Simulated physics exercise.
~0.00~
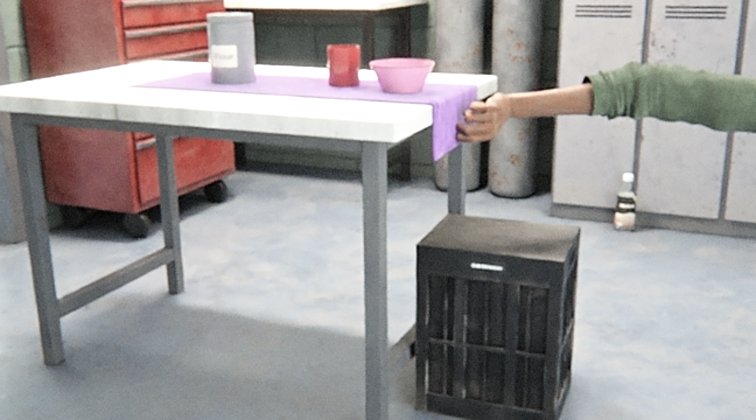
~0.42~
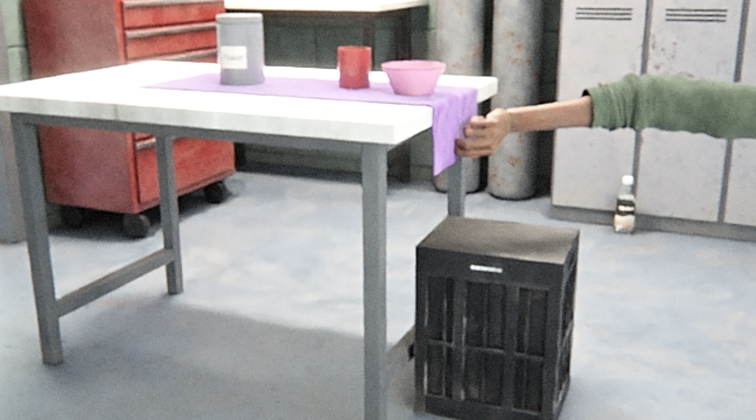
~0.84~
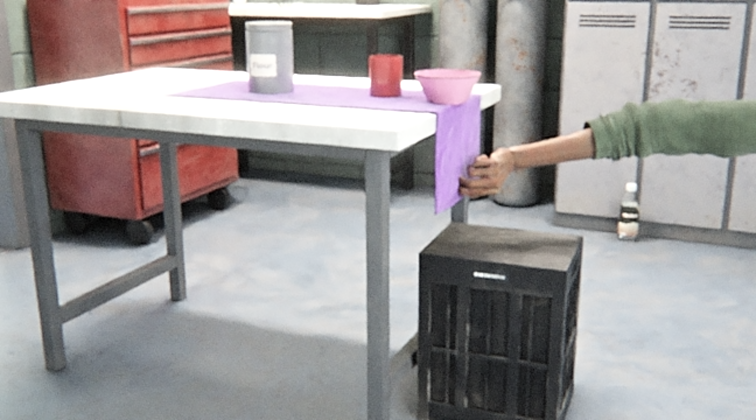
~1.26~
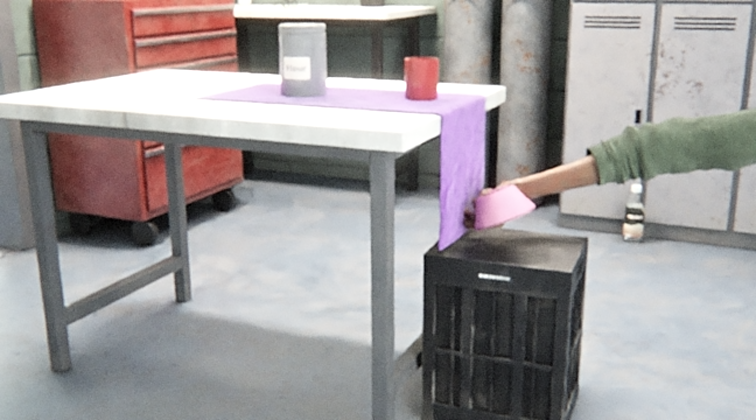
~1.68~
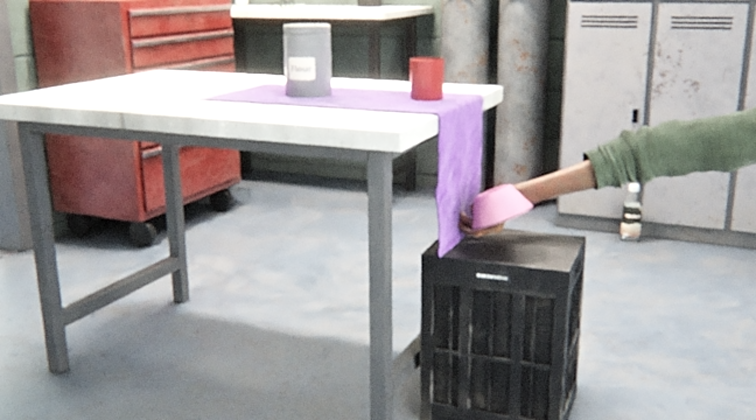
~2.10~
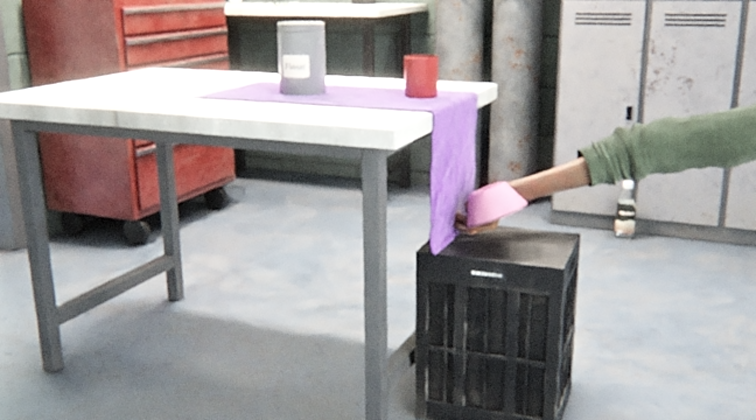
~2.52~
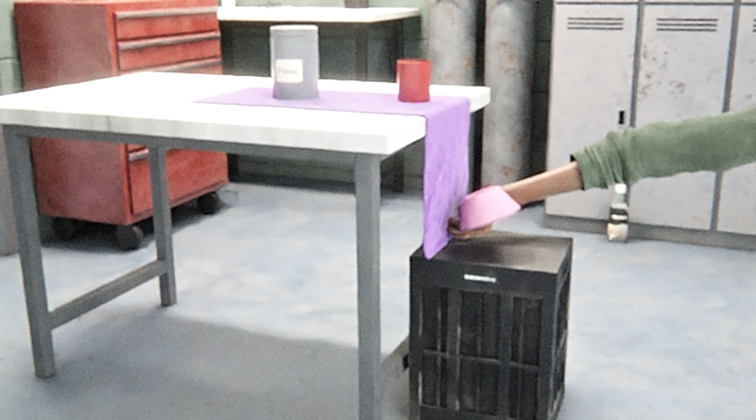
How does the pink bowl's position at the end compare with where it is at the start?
At the start the pink bowl sits on the towel on top of the table, near the right end. By the end it is off the table, lower and further right, tipped over by the person's hand just above the black crate.
